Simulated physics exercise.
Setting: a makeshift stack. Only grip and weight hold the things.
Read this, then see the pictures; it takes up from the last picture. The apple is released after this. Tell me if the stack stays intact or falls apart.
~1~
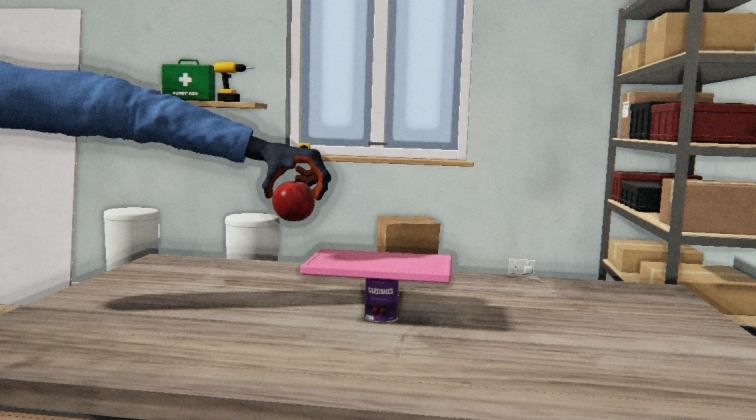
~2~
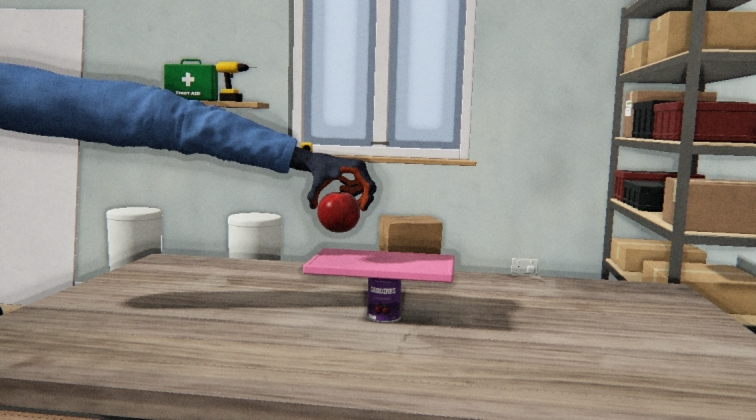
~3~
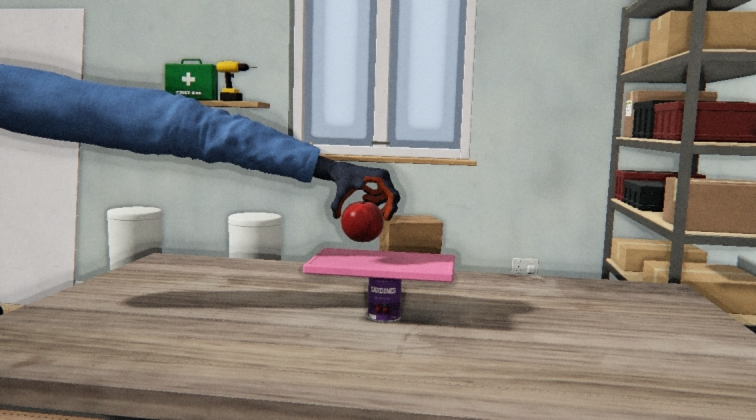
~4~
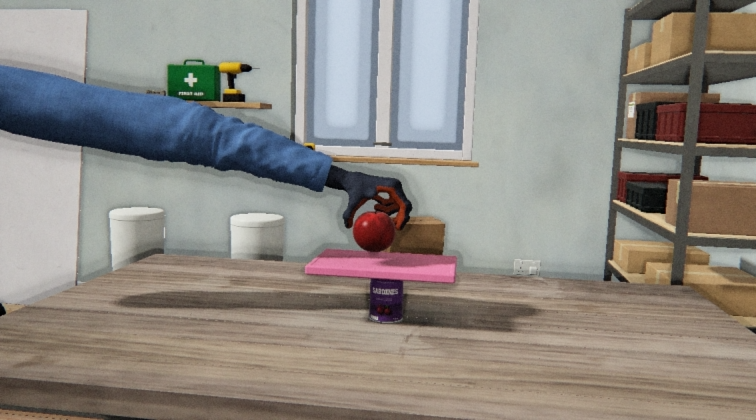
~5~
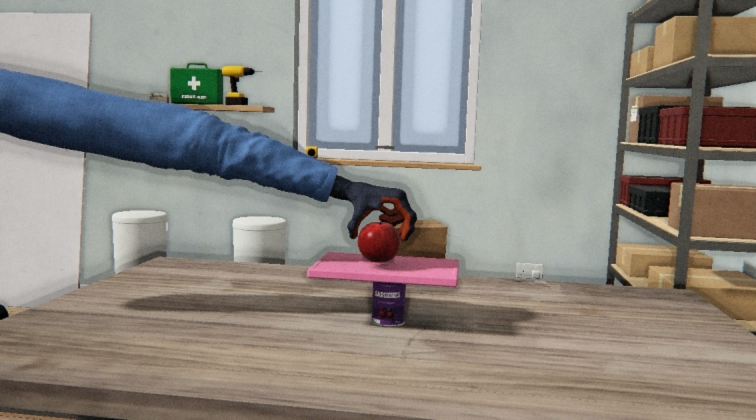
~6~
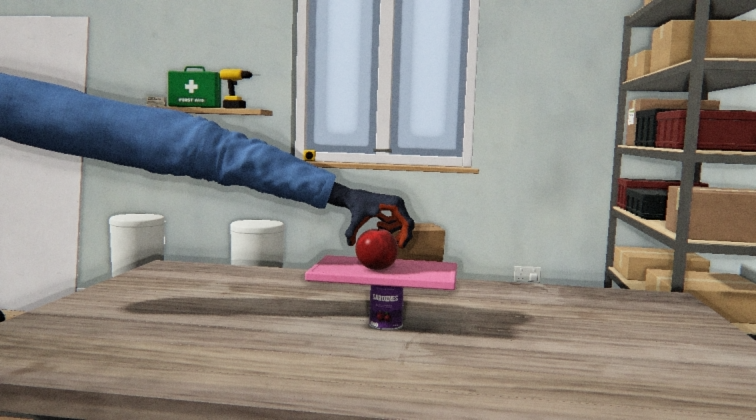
The result: No fall.
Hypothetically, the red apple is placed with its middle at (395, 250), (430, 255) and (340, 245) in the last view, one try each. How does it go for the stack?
Try 1: Stands; try 2: Topples; try 3: Topples.
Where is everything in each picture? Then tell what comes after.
The first frame shows still above its spot; red apple (294, 201); purple tin (382, 294).
The second frame shows still above its spot; red apple (339, 212); purple tin (384, 294).
The third frame shows still above its spot; red apple (363, 222); purple tin (385, 293).
The fourth frame shows still above its spot; red apple (375, 231); purple tin (387, 295).
The fifth frame shows still above its spot; red apple (379, 242); purple tin (389, 298).
The sixth frame shows in place under the hand; red apple (377, 249); purple tin (387, 301).
Then, 0.20 s past the last view, nothing moves.
Then, 0.50 s past the last view, red apple resting near (377, 250).
Finally, all 3 still in place. Final places as the last picture's camera would see them, red apple near (377, 250). The stack stays up.
